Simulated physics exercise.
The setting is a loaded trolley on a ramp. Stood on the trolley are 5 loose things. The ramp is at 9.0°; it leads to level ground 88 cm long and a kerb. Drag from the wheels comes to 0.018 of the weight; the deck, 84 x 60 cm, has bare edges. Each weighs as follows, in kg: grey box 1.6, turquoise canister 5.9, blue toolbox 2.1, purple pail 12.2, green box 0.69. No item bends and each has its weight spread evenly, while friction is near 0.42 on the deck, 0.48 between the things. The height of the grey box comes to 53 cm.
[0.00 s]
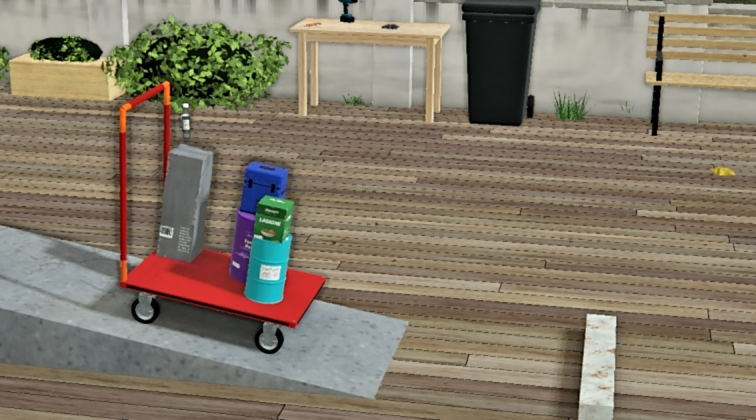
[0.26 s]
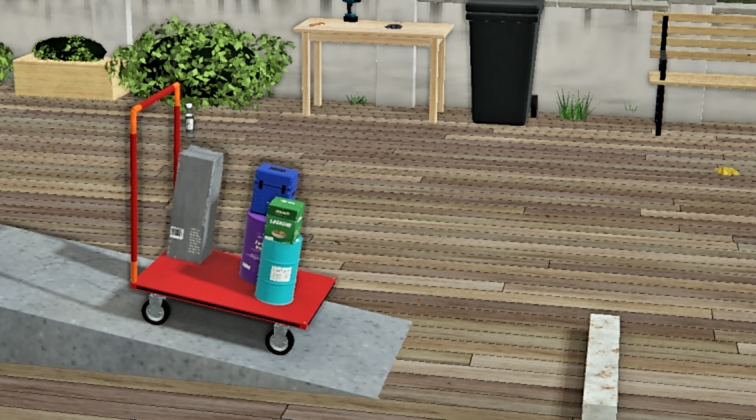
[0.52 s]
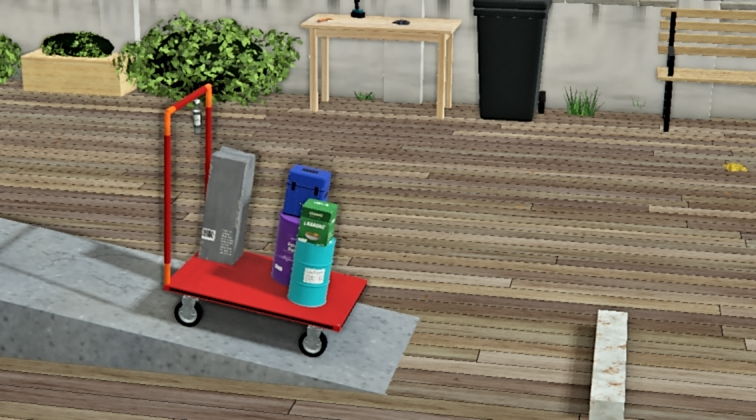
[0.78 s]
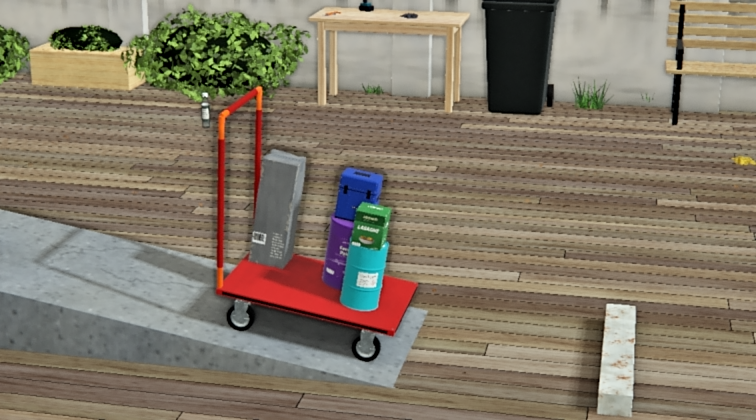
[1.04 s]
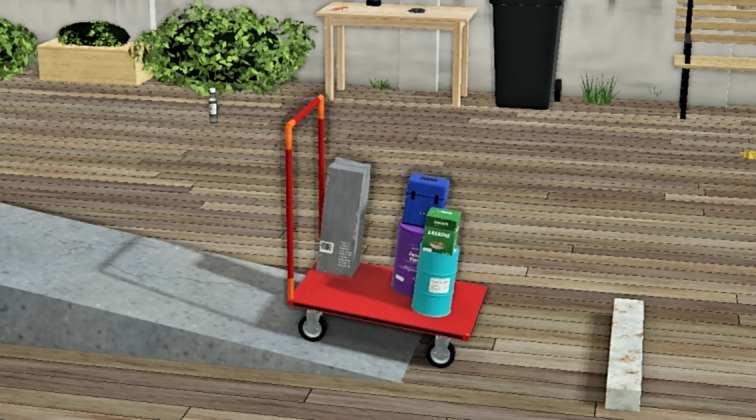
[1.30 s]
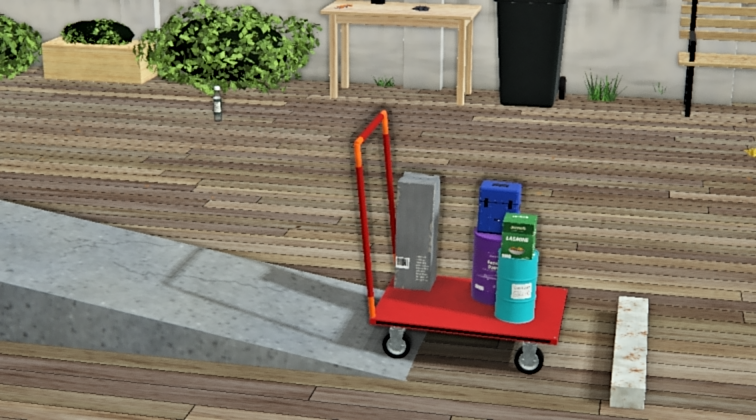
On a wooden deck, a red trolley loaded with a tall grey box, a blue toolbox, a green box, a purple pail and a turquoise canister rolled rightward down a ramp onto level boards.
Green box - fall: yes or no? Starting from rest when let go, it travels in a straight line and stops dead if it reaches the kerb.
Yes.
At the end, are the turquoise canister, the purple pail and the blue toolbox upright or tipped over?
Final state - turquoise canister: Goes over; purple pail: Remains on its base; blue toolbox: Remains on its base.
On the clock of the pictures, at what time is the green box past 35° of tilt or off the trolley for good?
It happens near 1.8 s.
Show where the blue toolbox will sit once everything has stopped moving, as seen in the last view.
You'll see it about at (619, 217) in the last picture.
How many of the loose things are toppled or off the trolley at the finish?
The tally is 3.
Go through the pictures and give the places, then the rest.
In the first frame, 131 cm to the kerb; green box (274, 219); grey box (185, 203).
In the second frame, 128 cm to the kerb; blue toolbox (274, 191).
In the third frame, 116 cm to the kerb; grey box (227, 206); turquoise canister (311, 269).
In the fourth frame, 95 cm to the kerb; blue toolbox (359, 196).
In the fifth frame, 65 cm to the kerb; grey box (344, 218); turquoise canister (435, 278).
In the sixth frame, 29 cm to the kerb; green box (519, 236); blue toolbox (499, 208).
By 1.70 s, trolley at the kerb; green box 18 cm from its spot near (630, 245); grey box rocked 15° off its seat; turquoise canister 17 cm from its spot.
By 1.90 s, trolley at the kerb; turquoise canister and green box now off the trolley; grey box rocked 39° off its seat; blue toolbox 23 cm from its spot.
When it is over (2.5 s), off the trolley and tipped over, turquoise canister and green box; lying over on the trolley, grey box; not toppled but over 10 cm from the start, blue toolbox and purple pail.
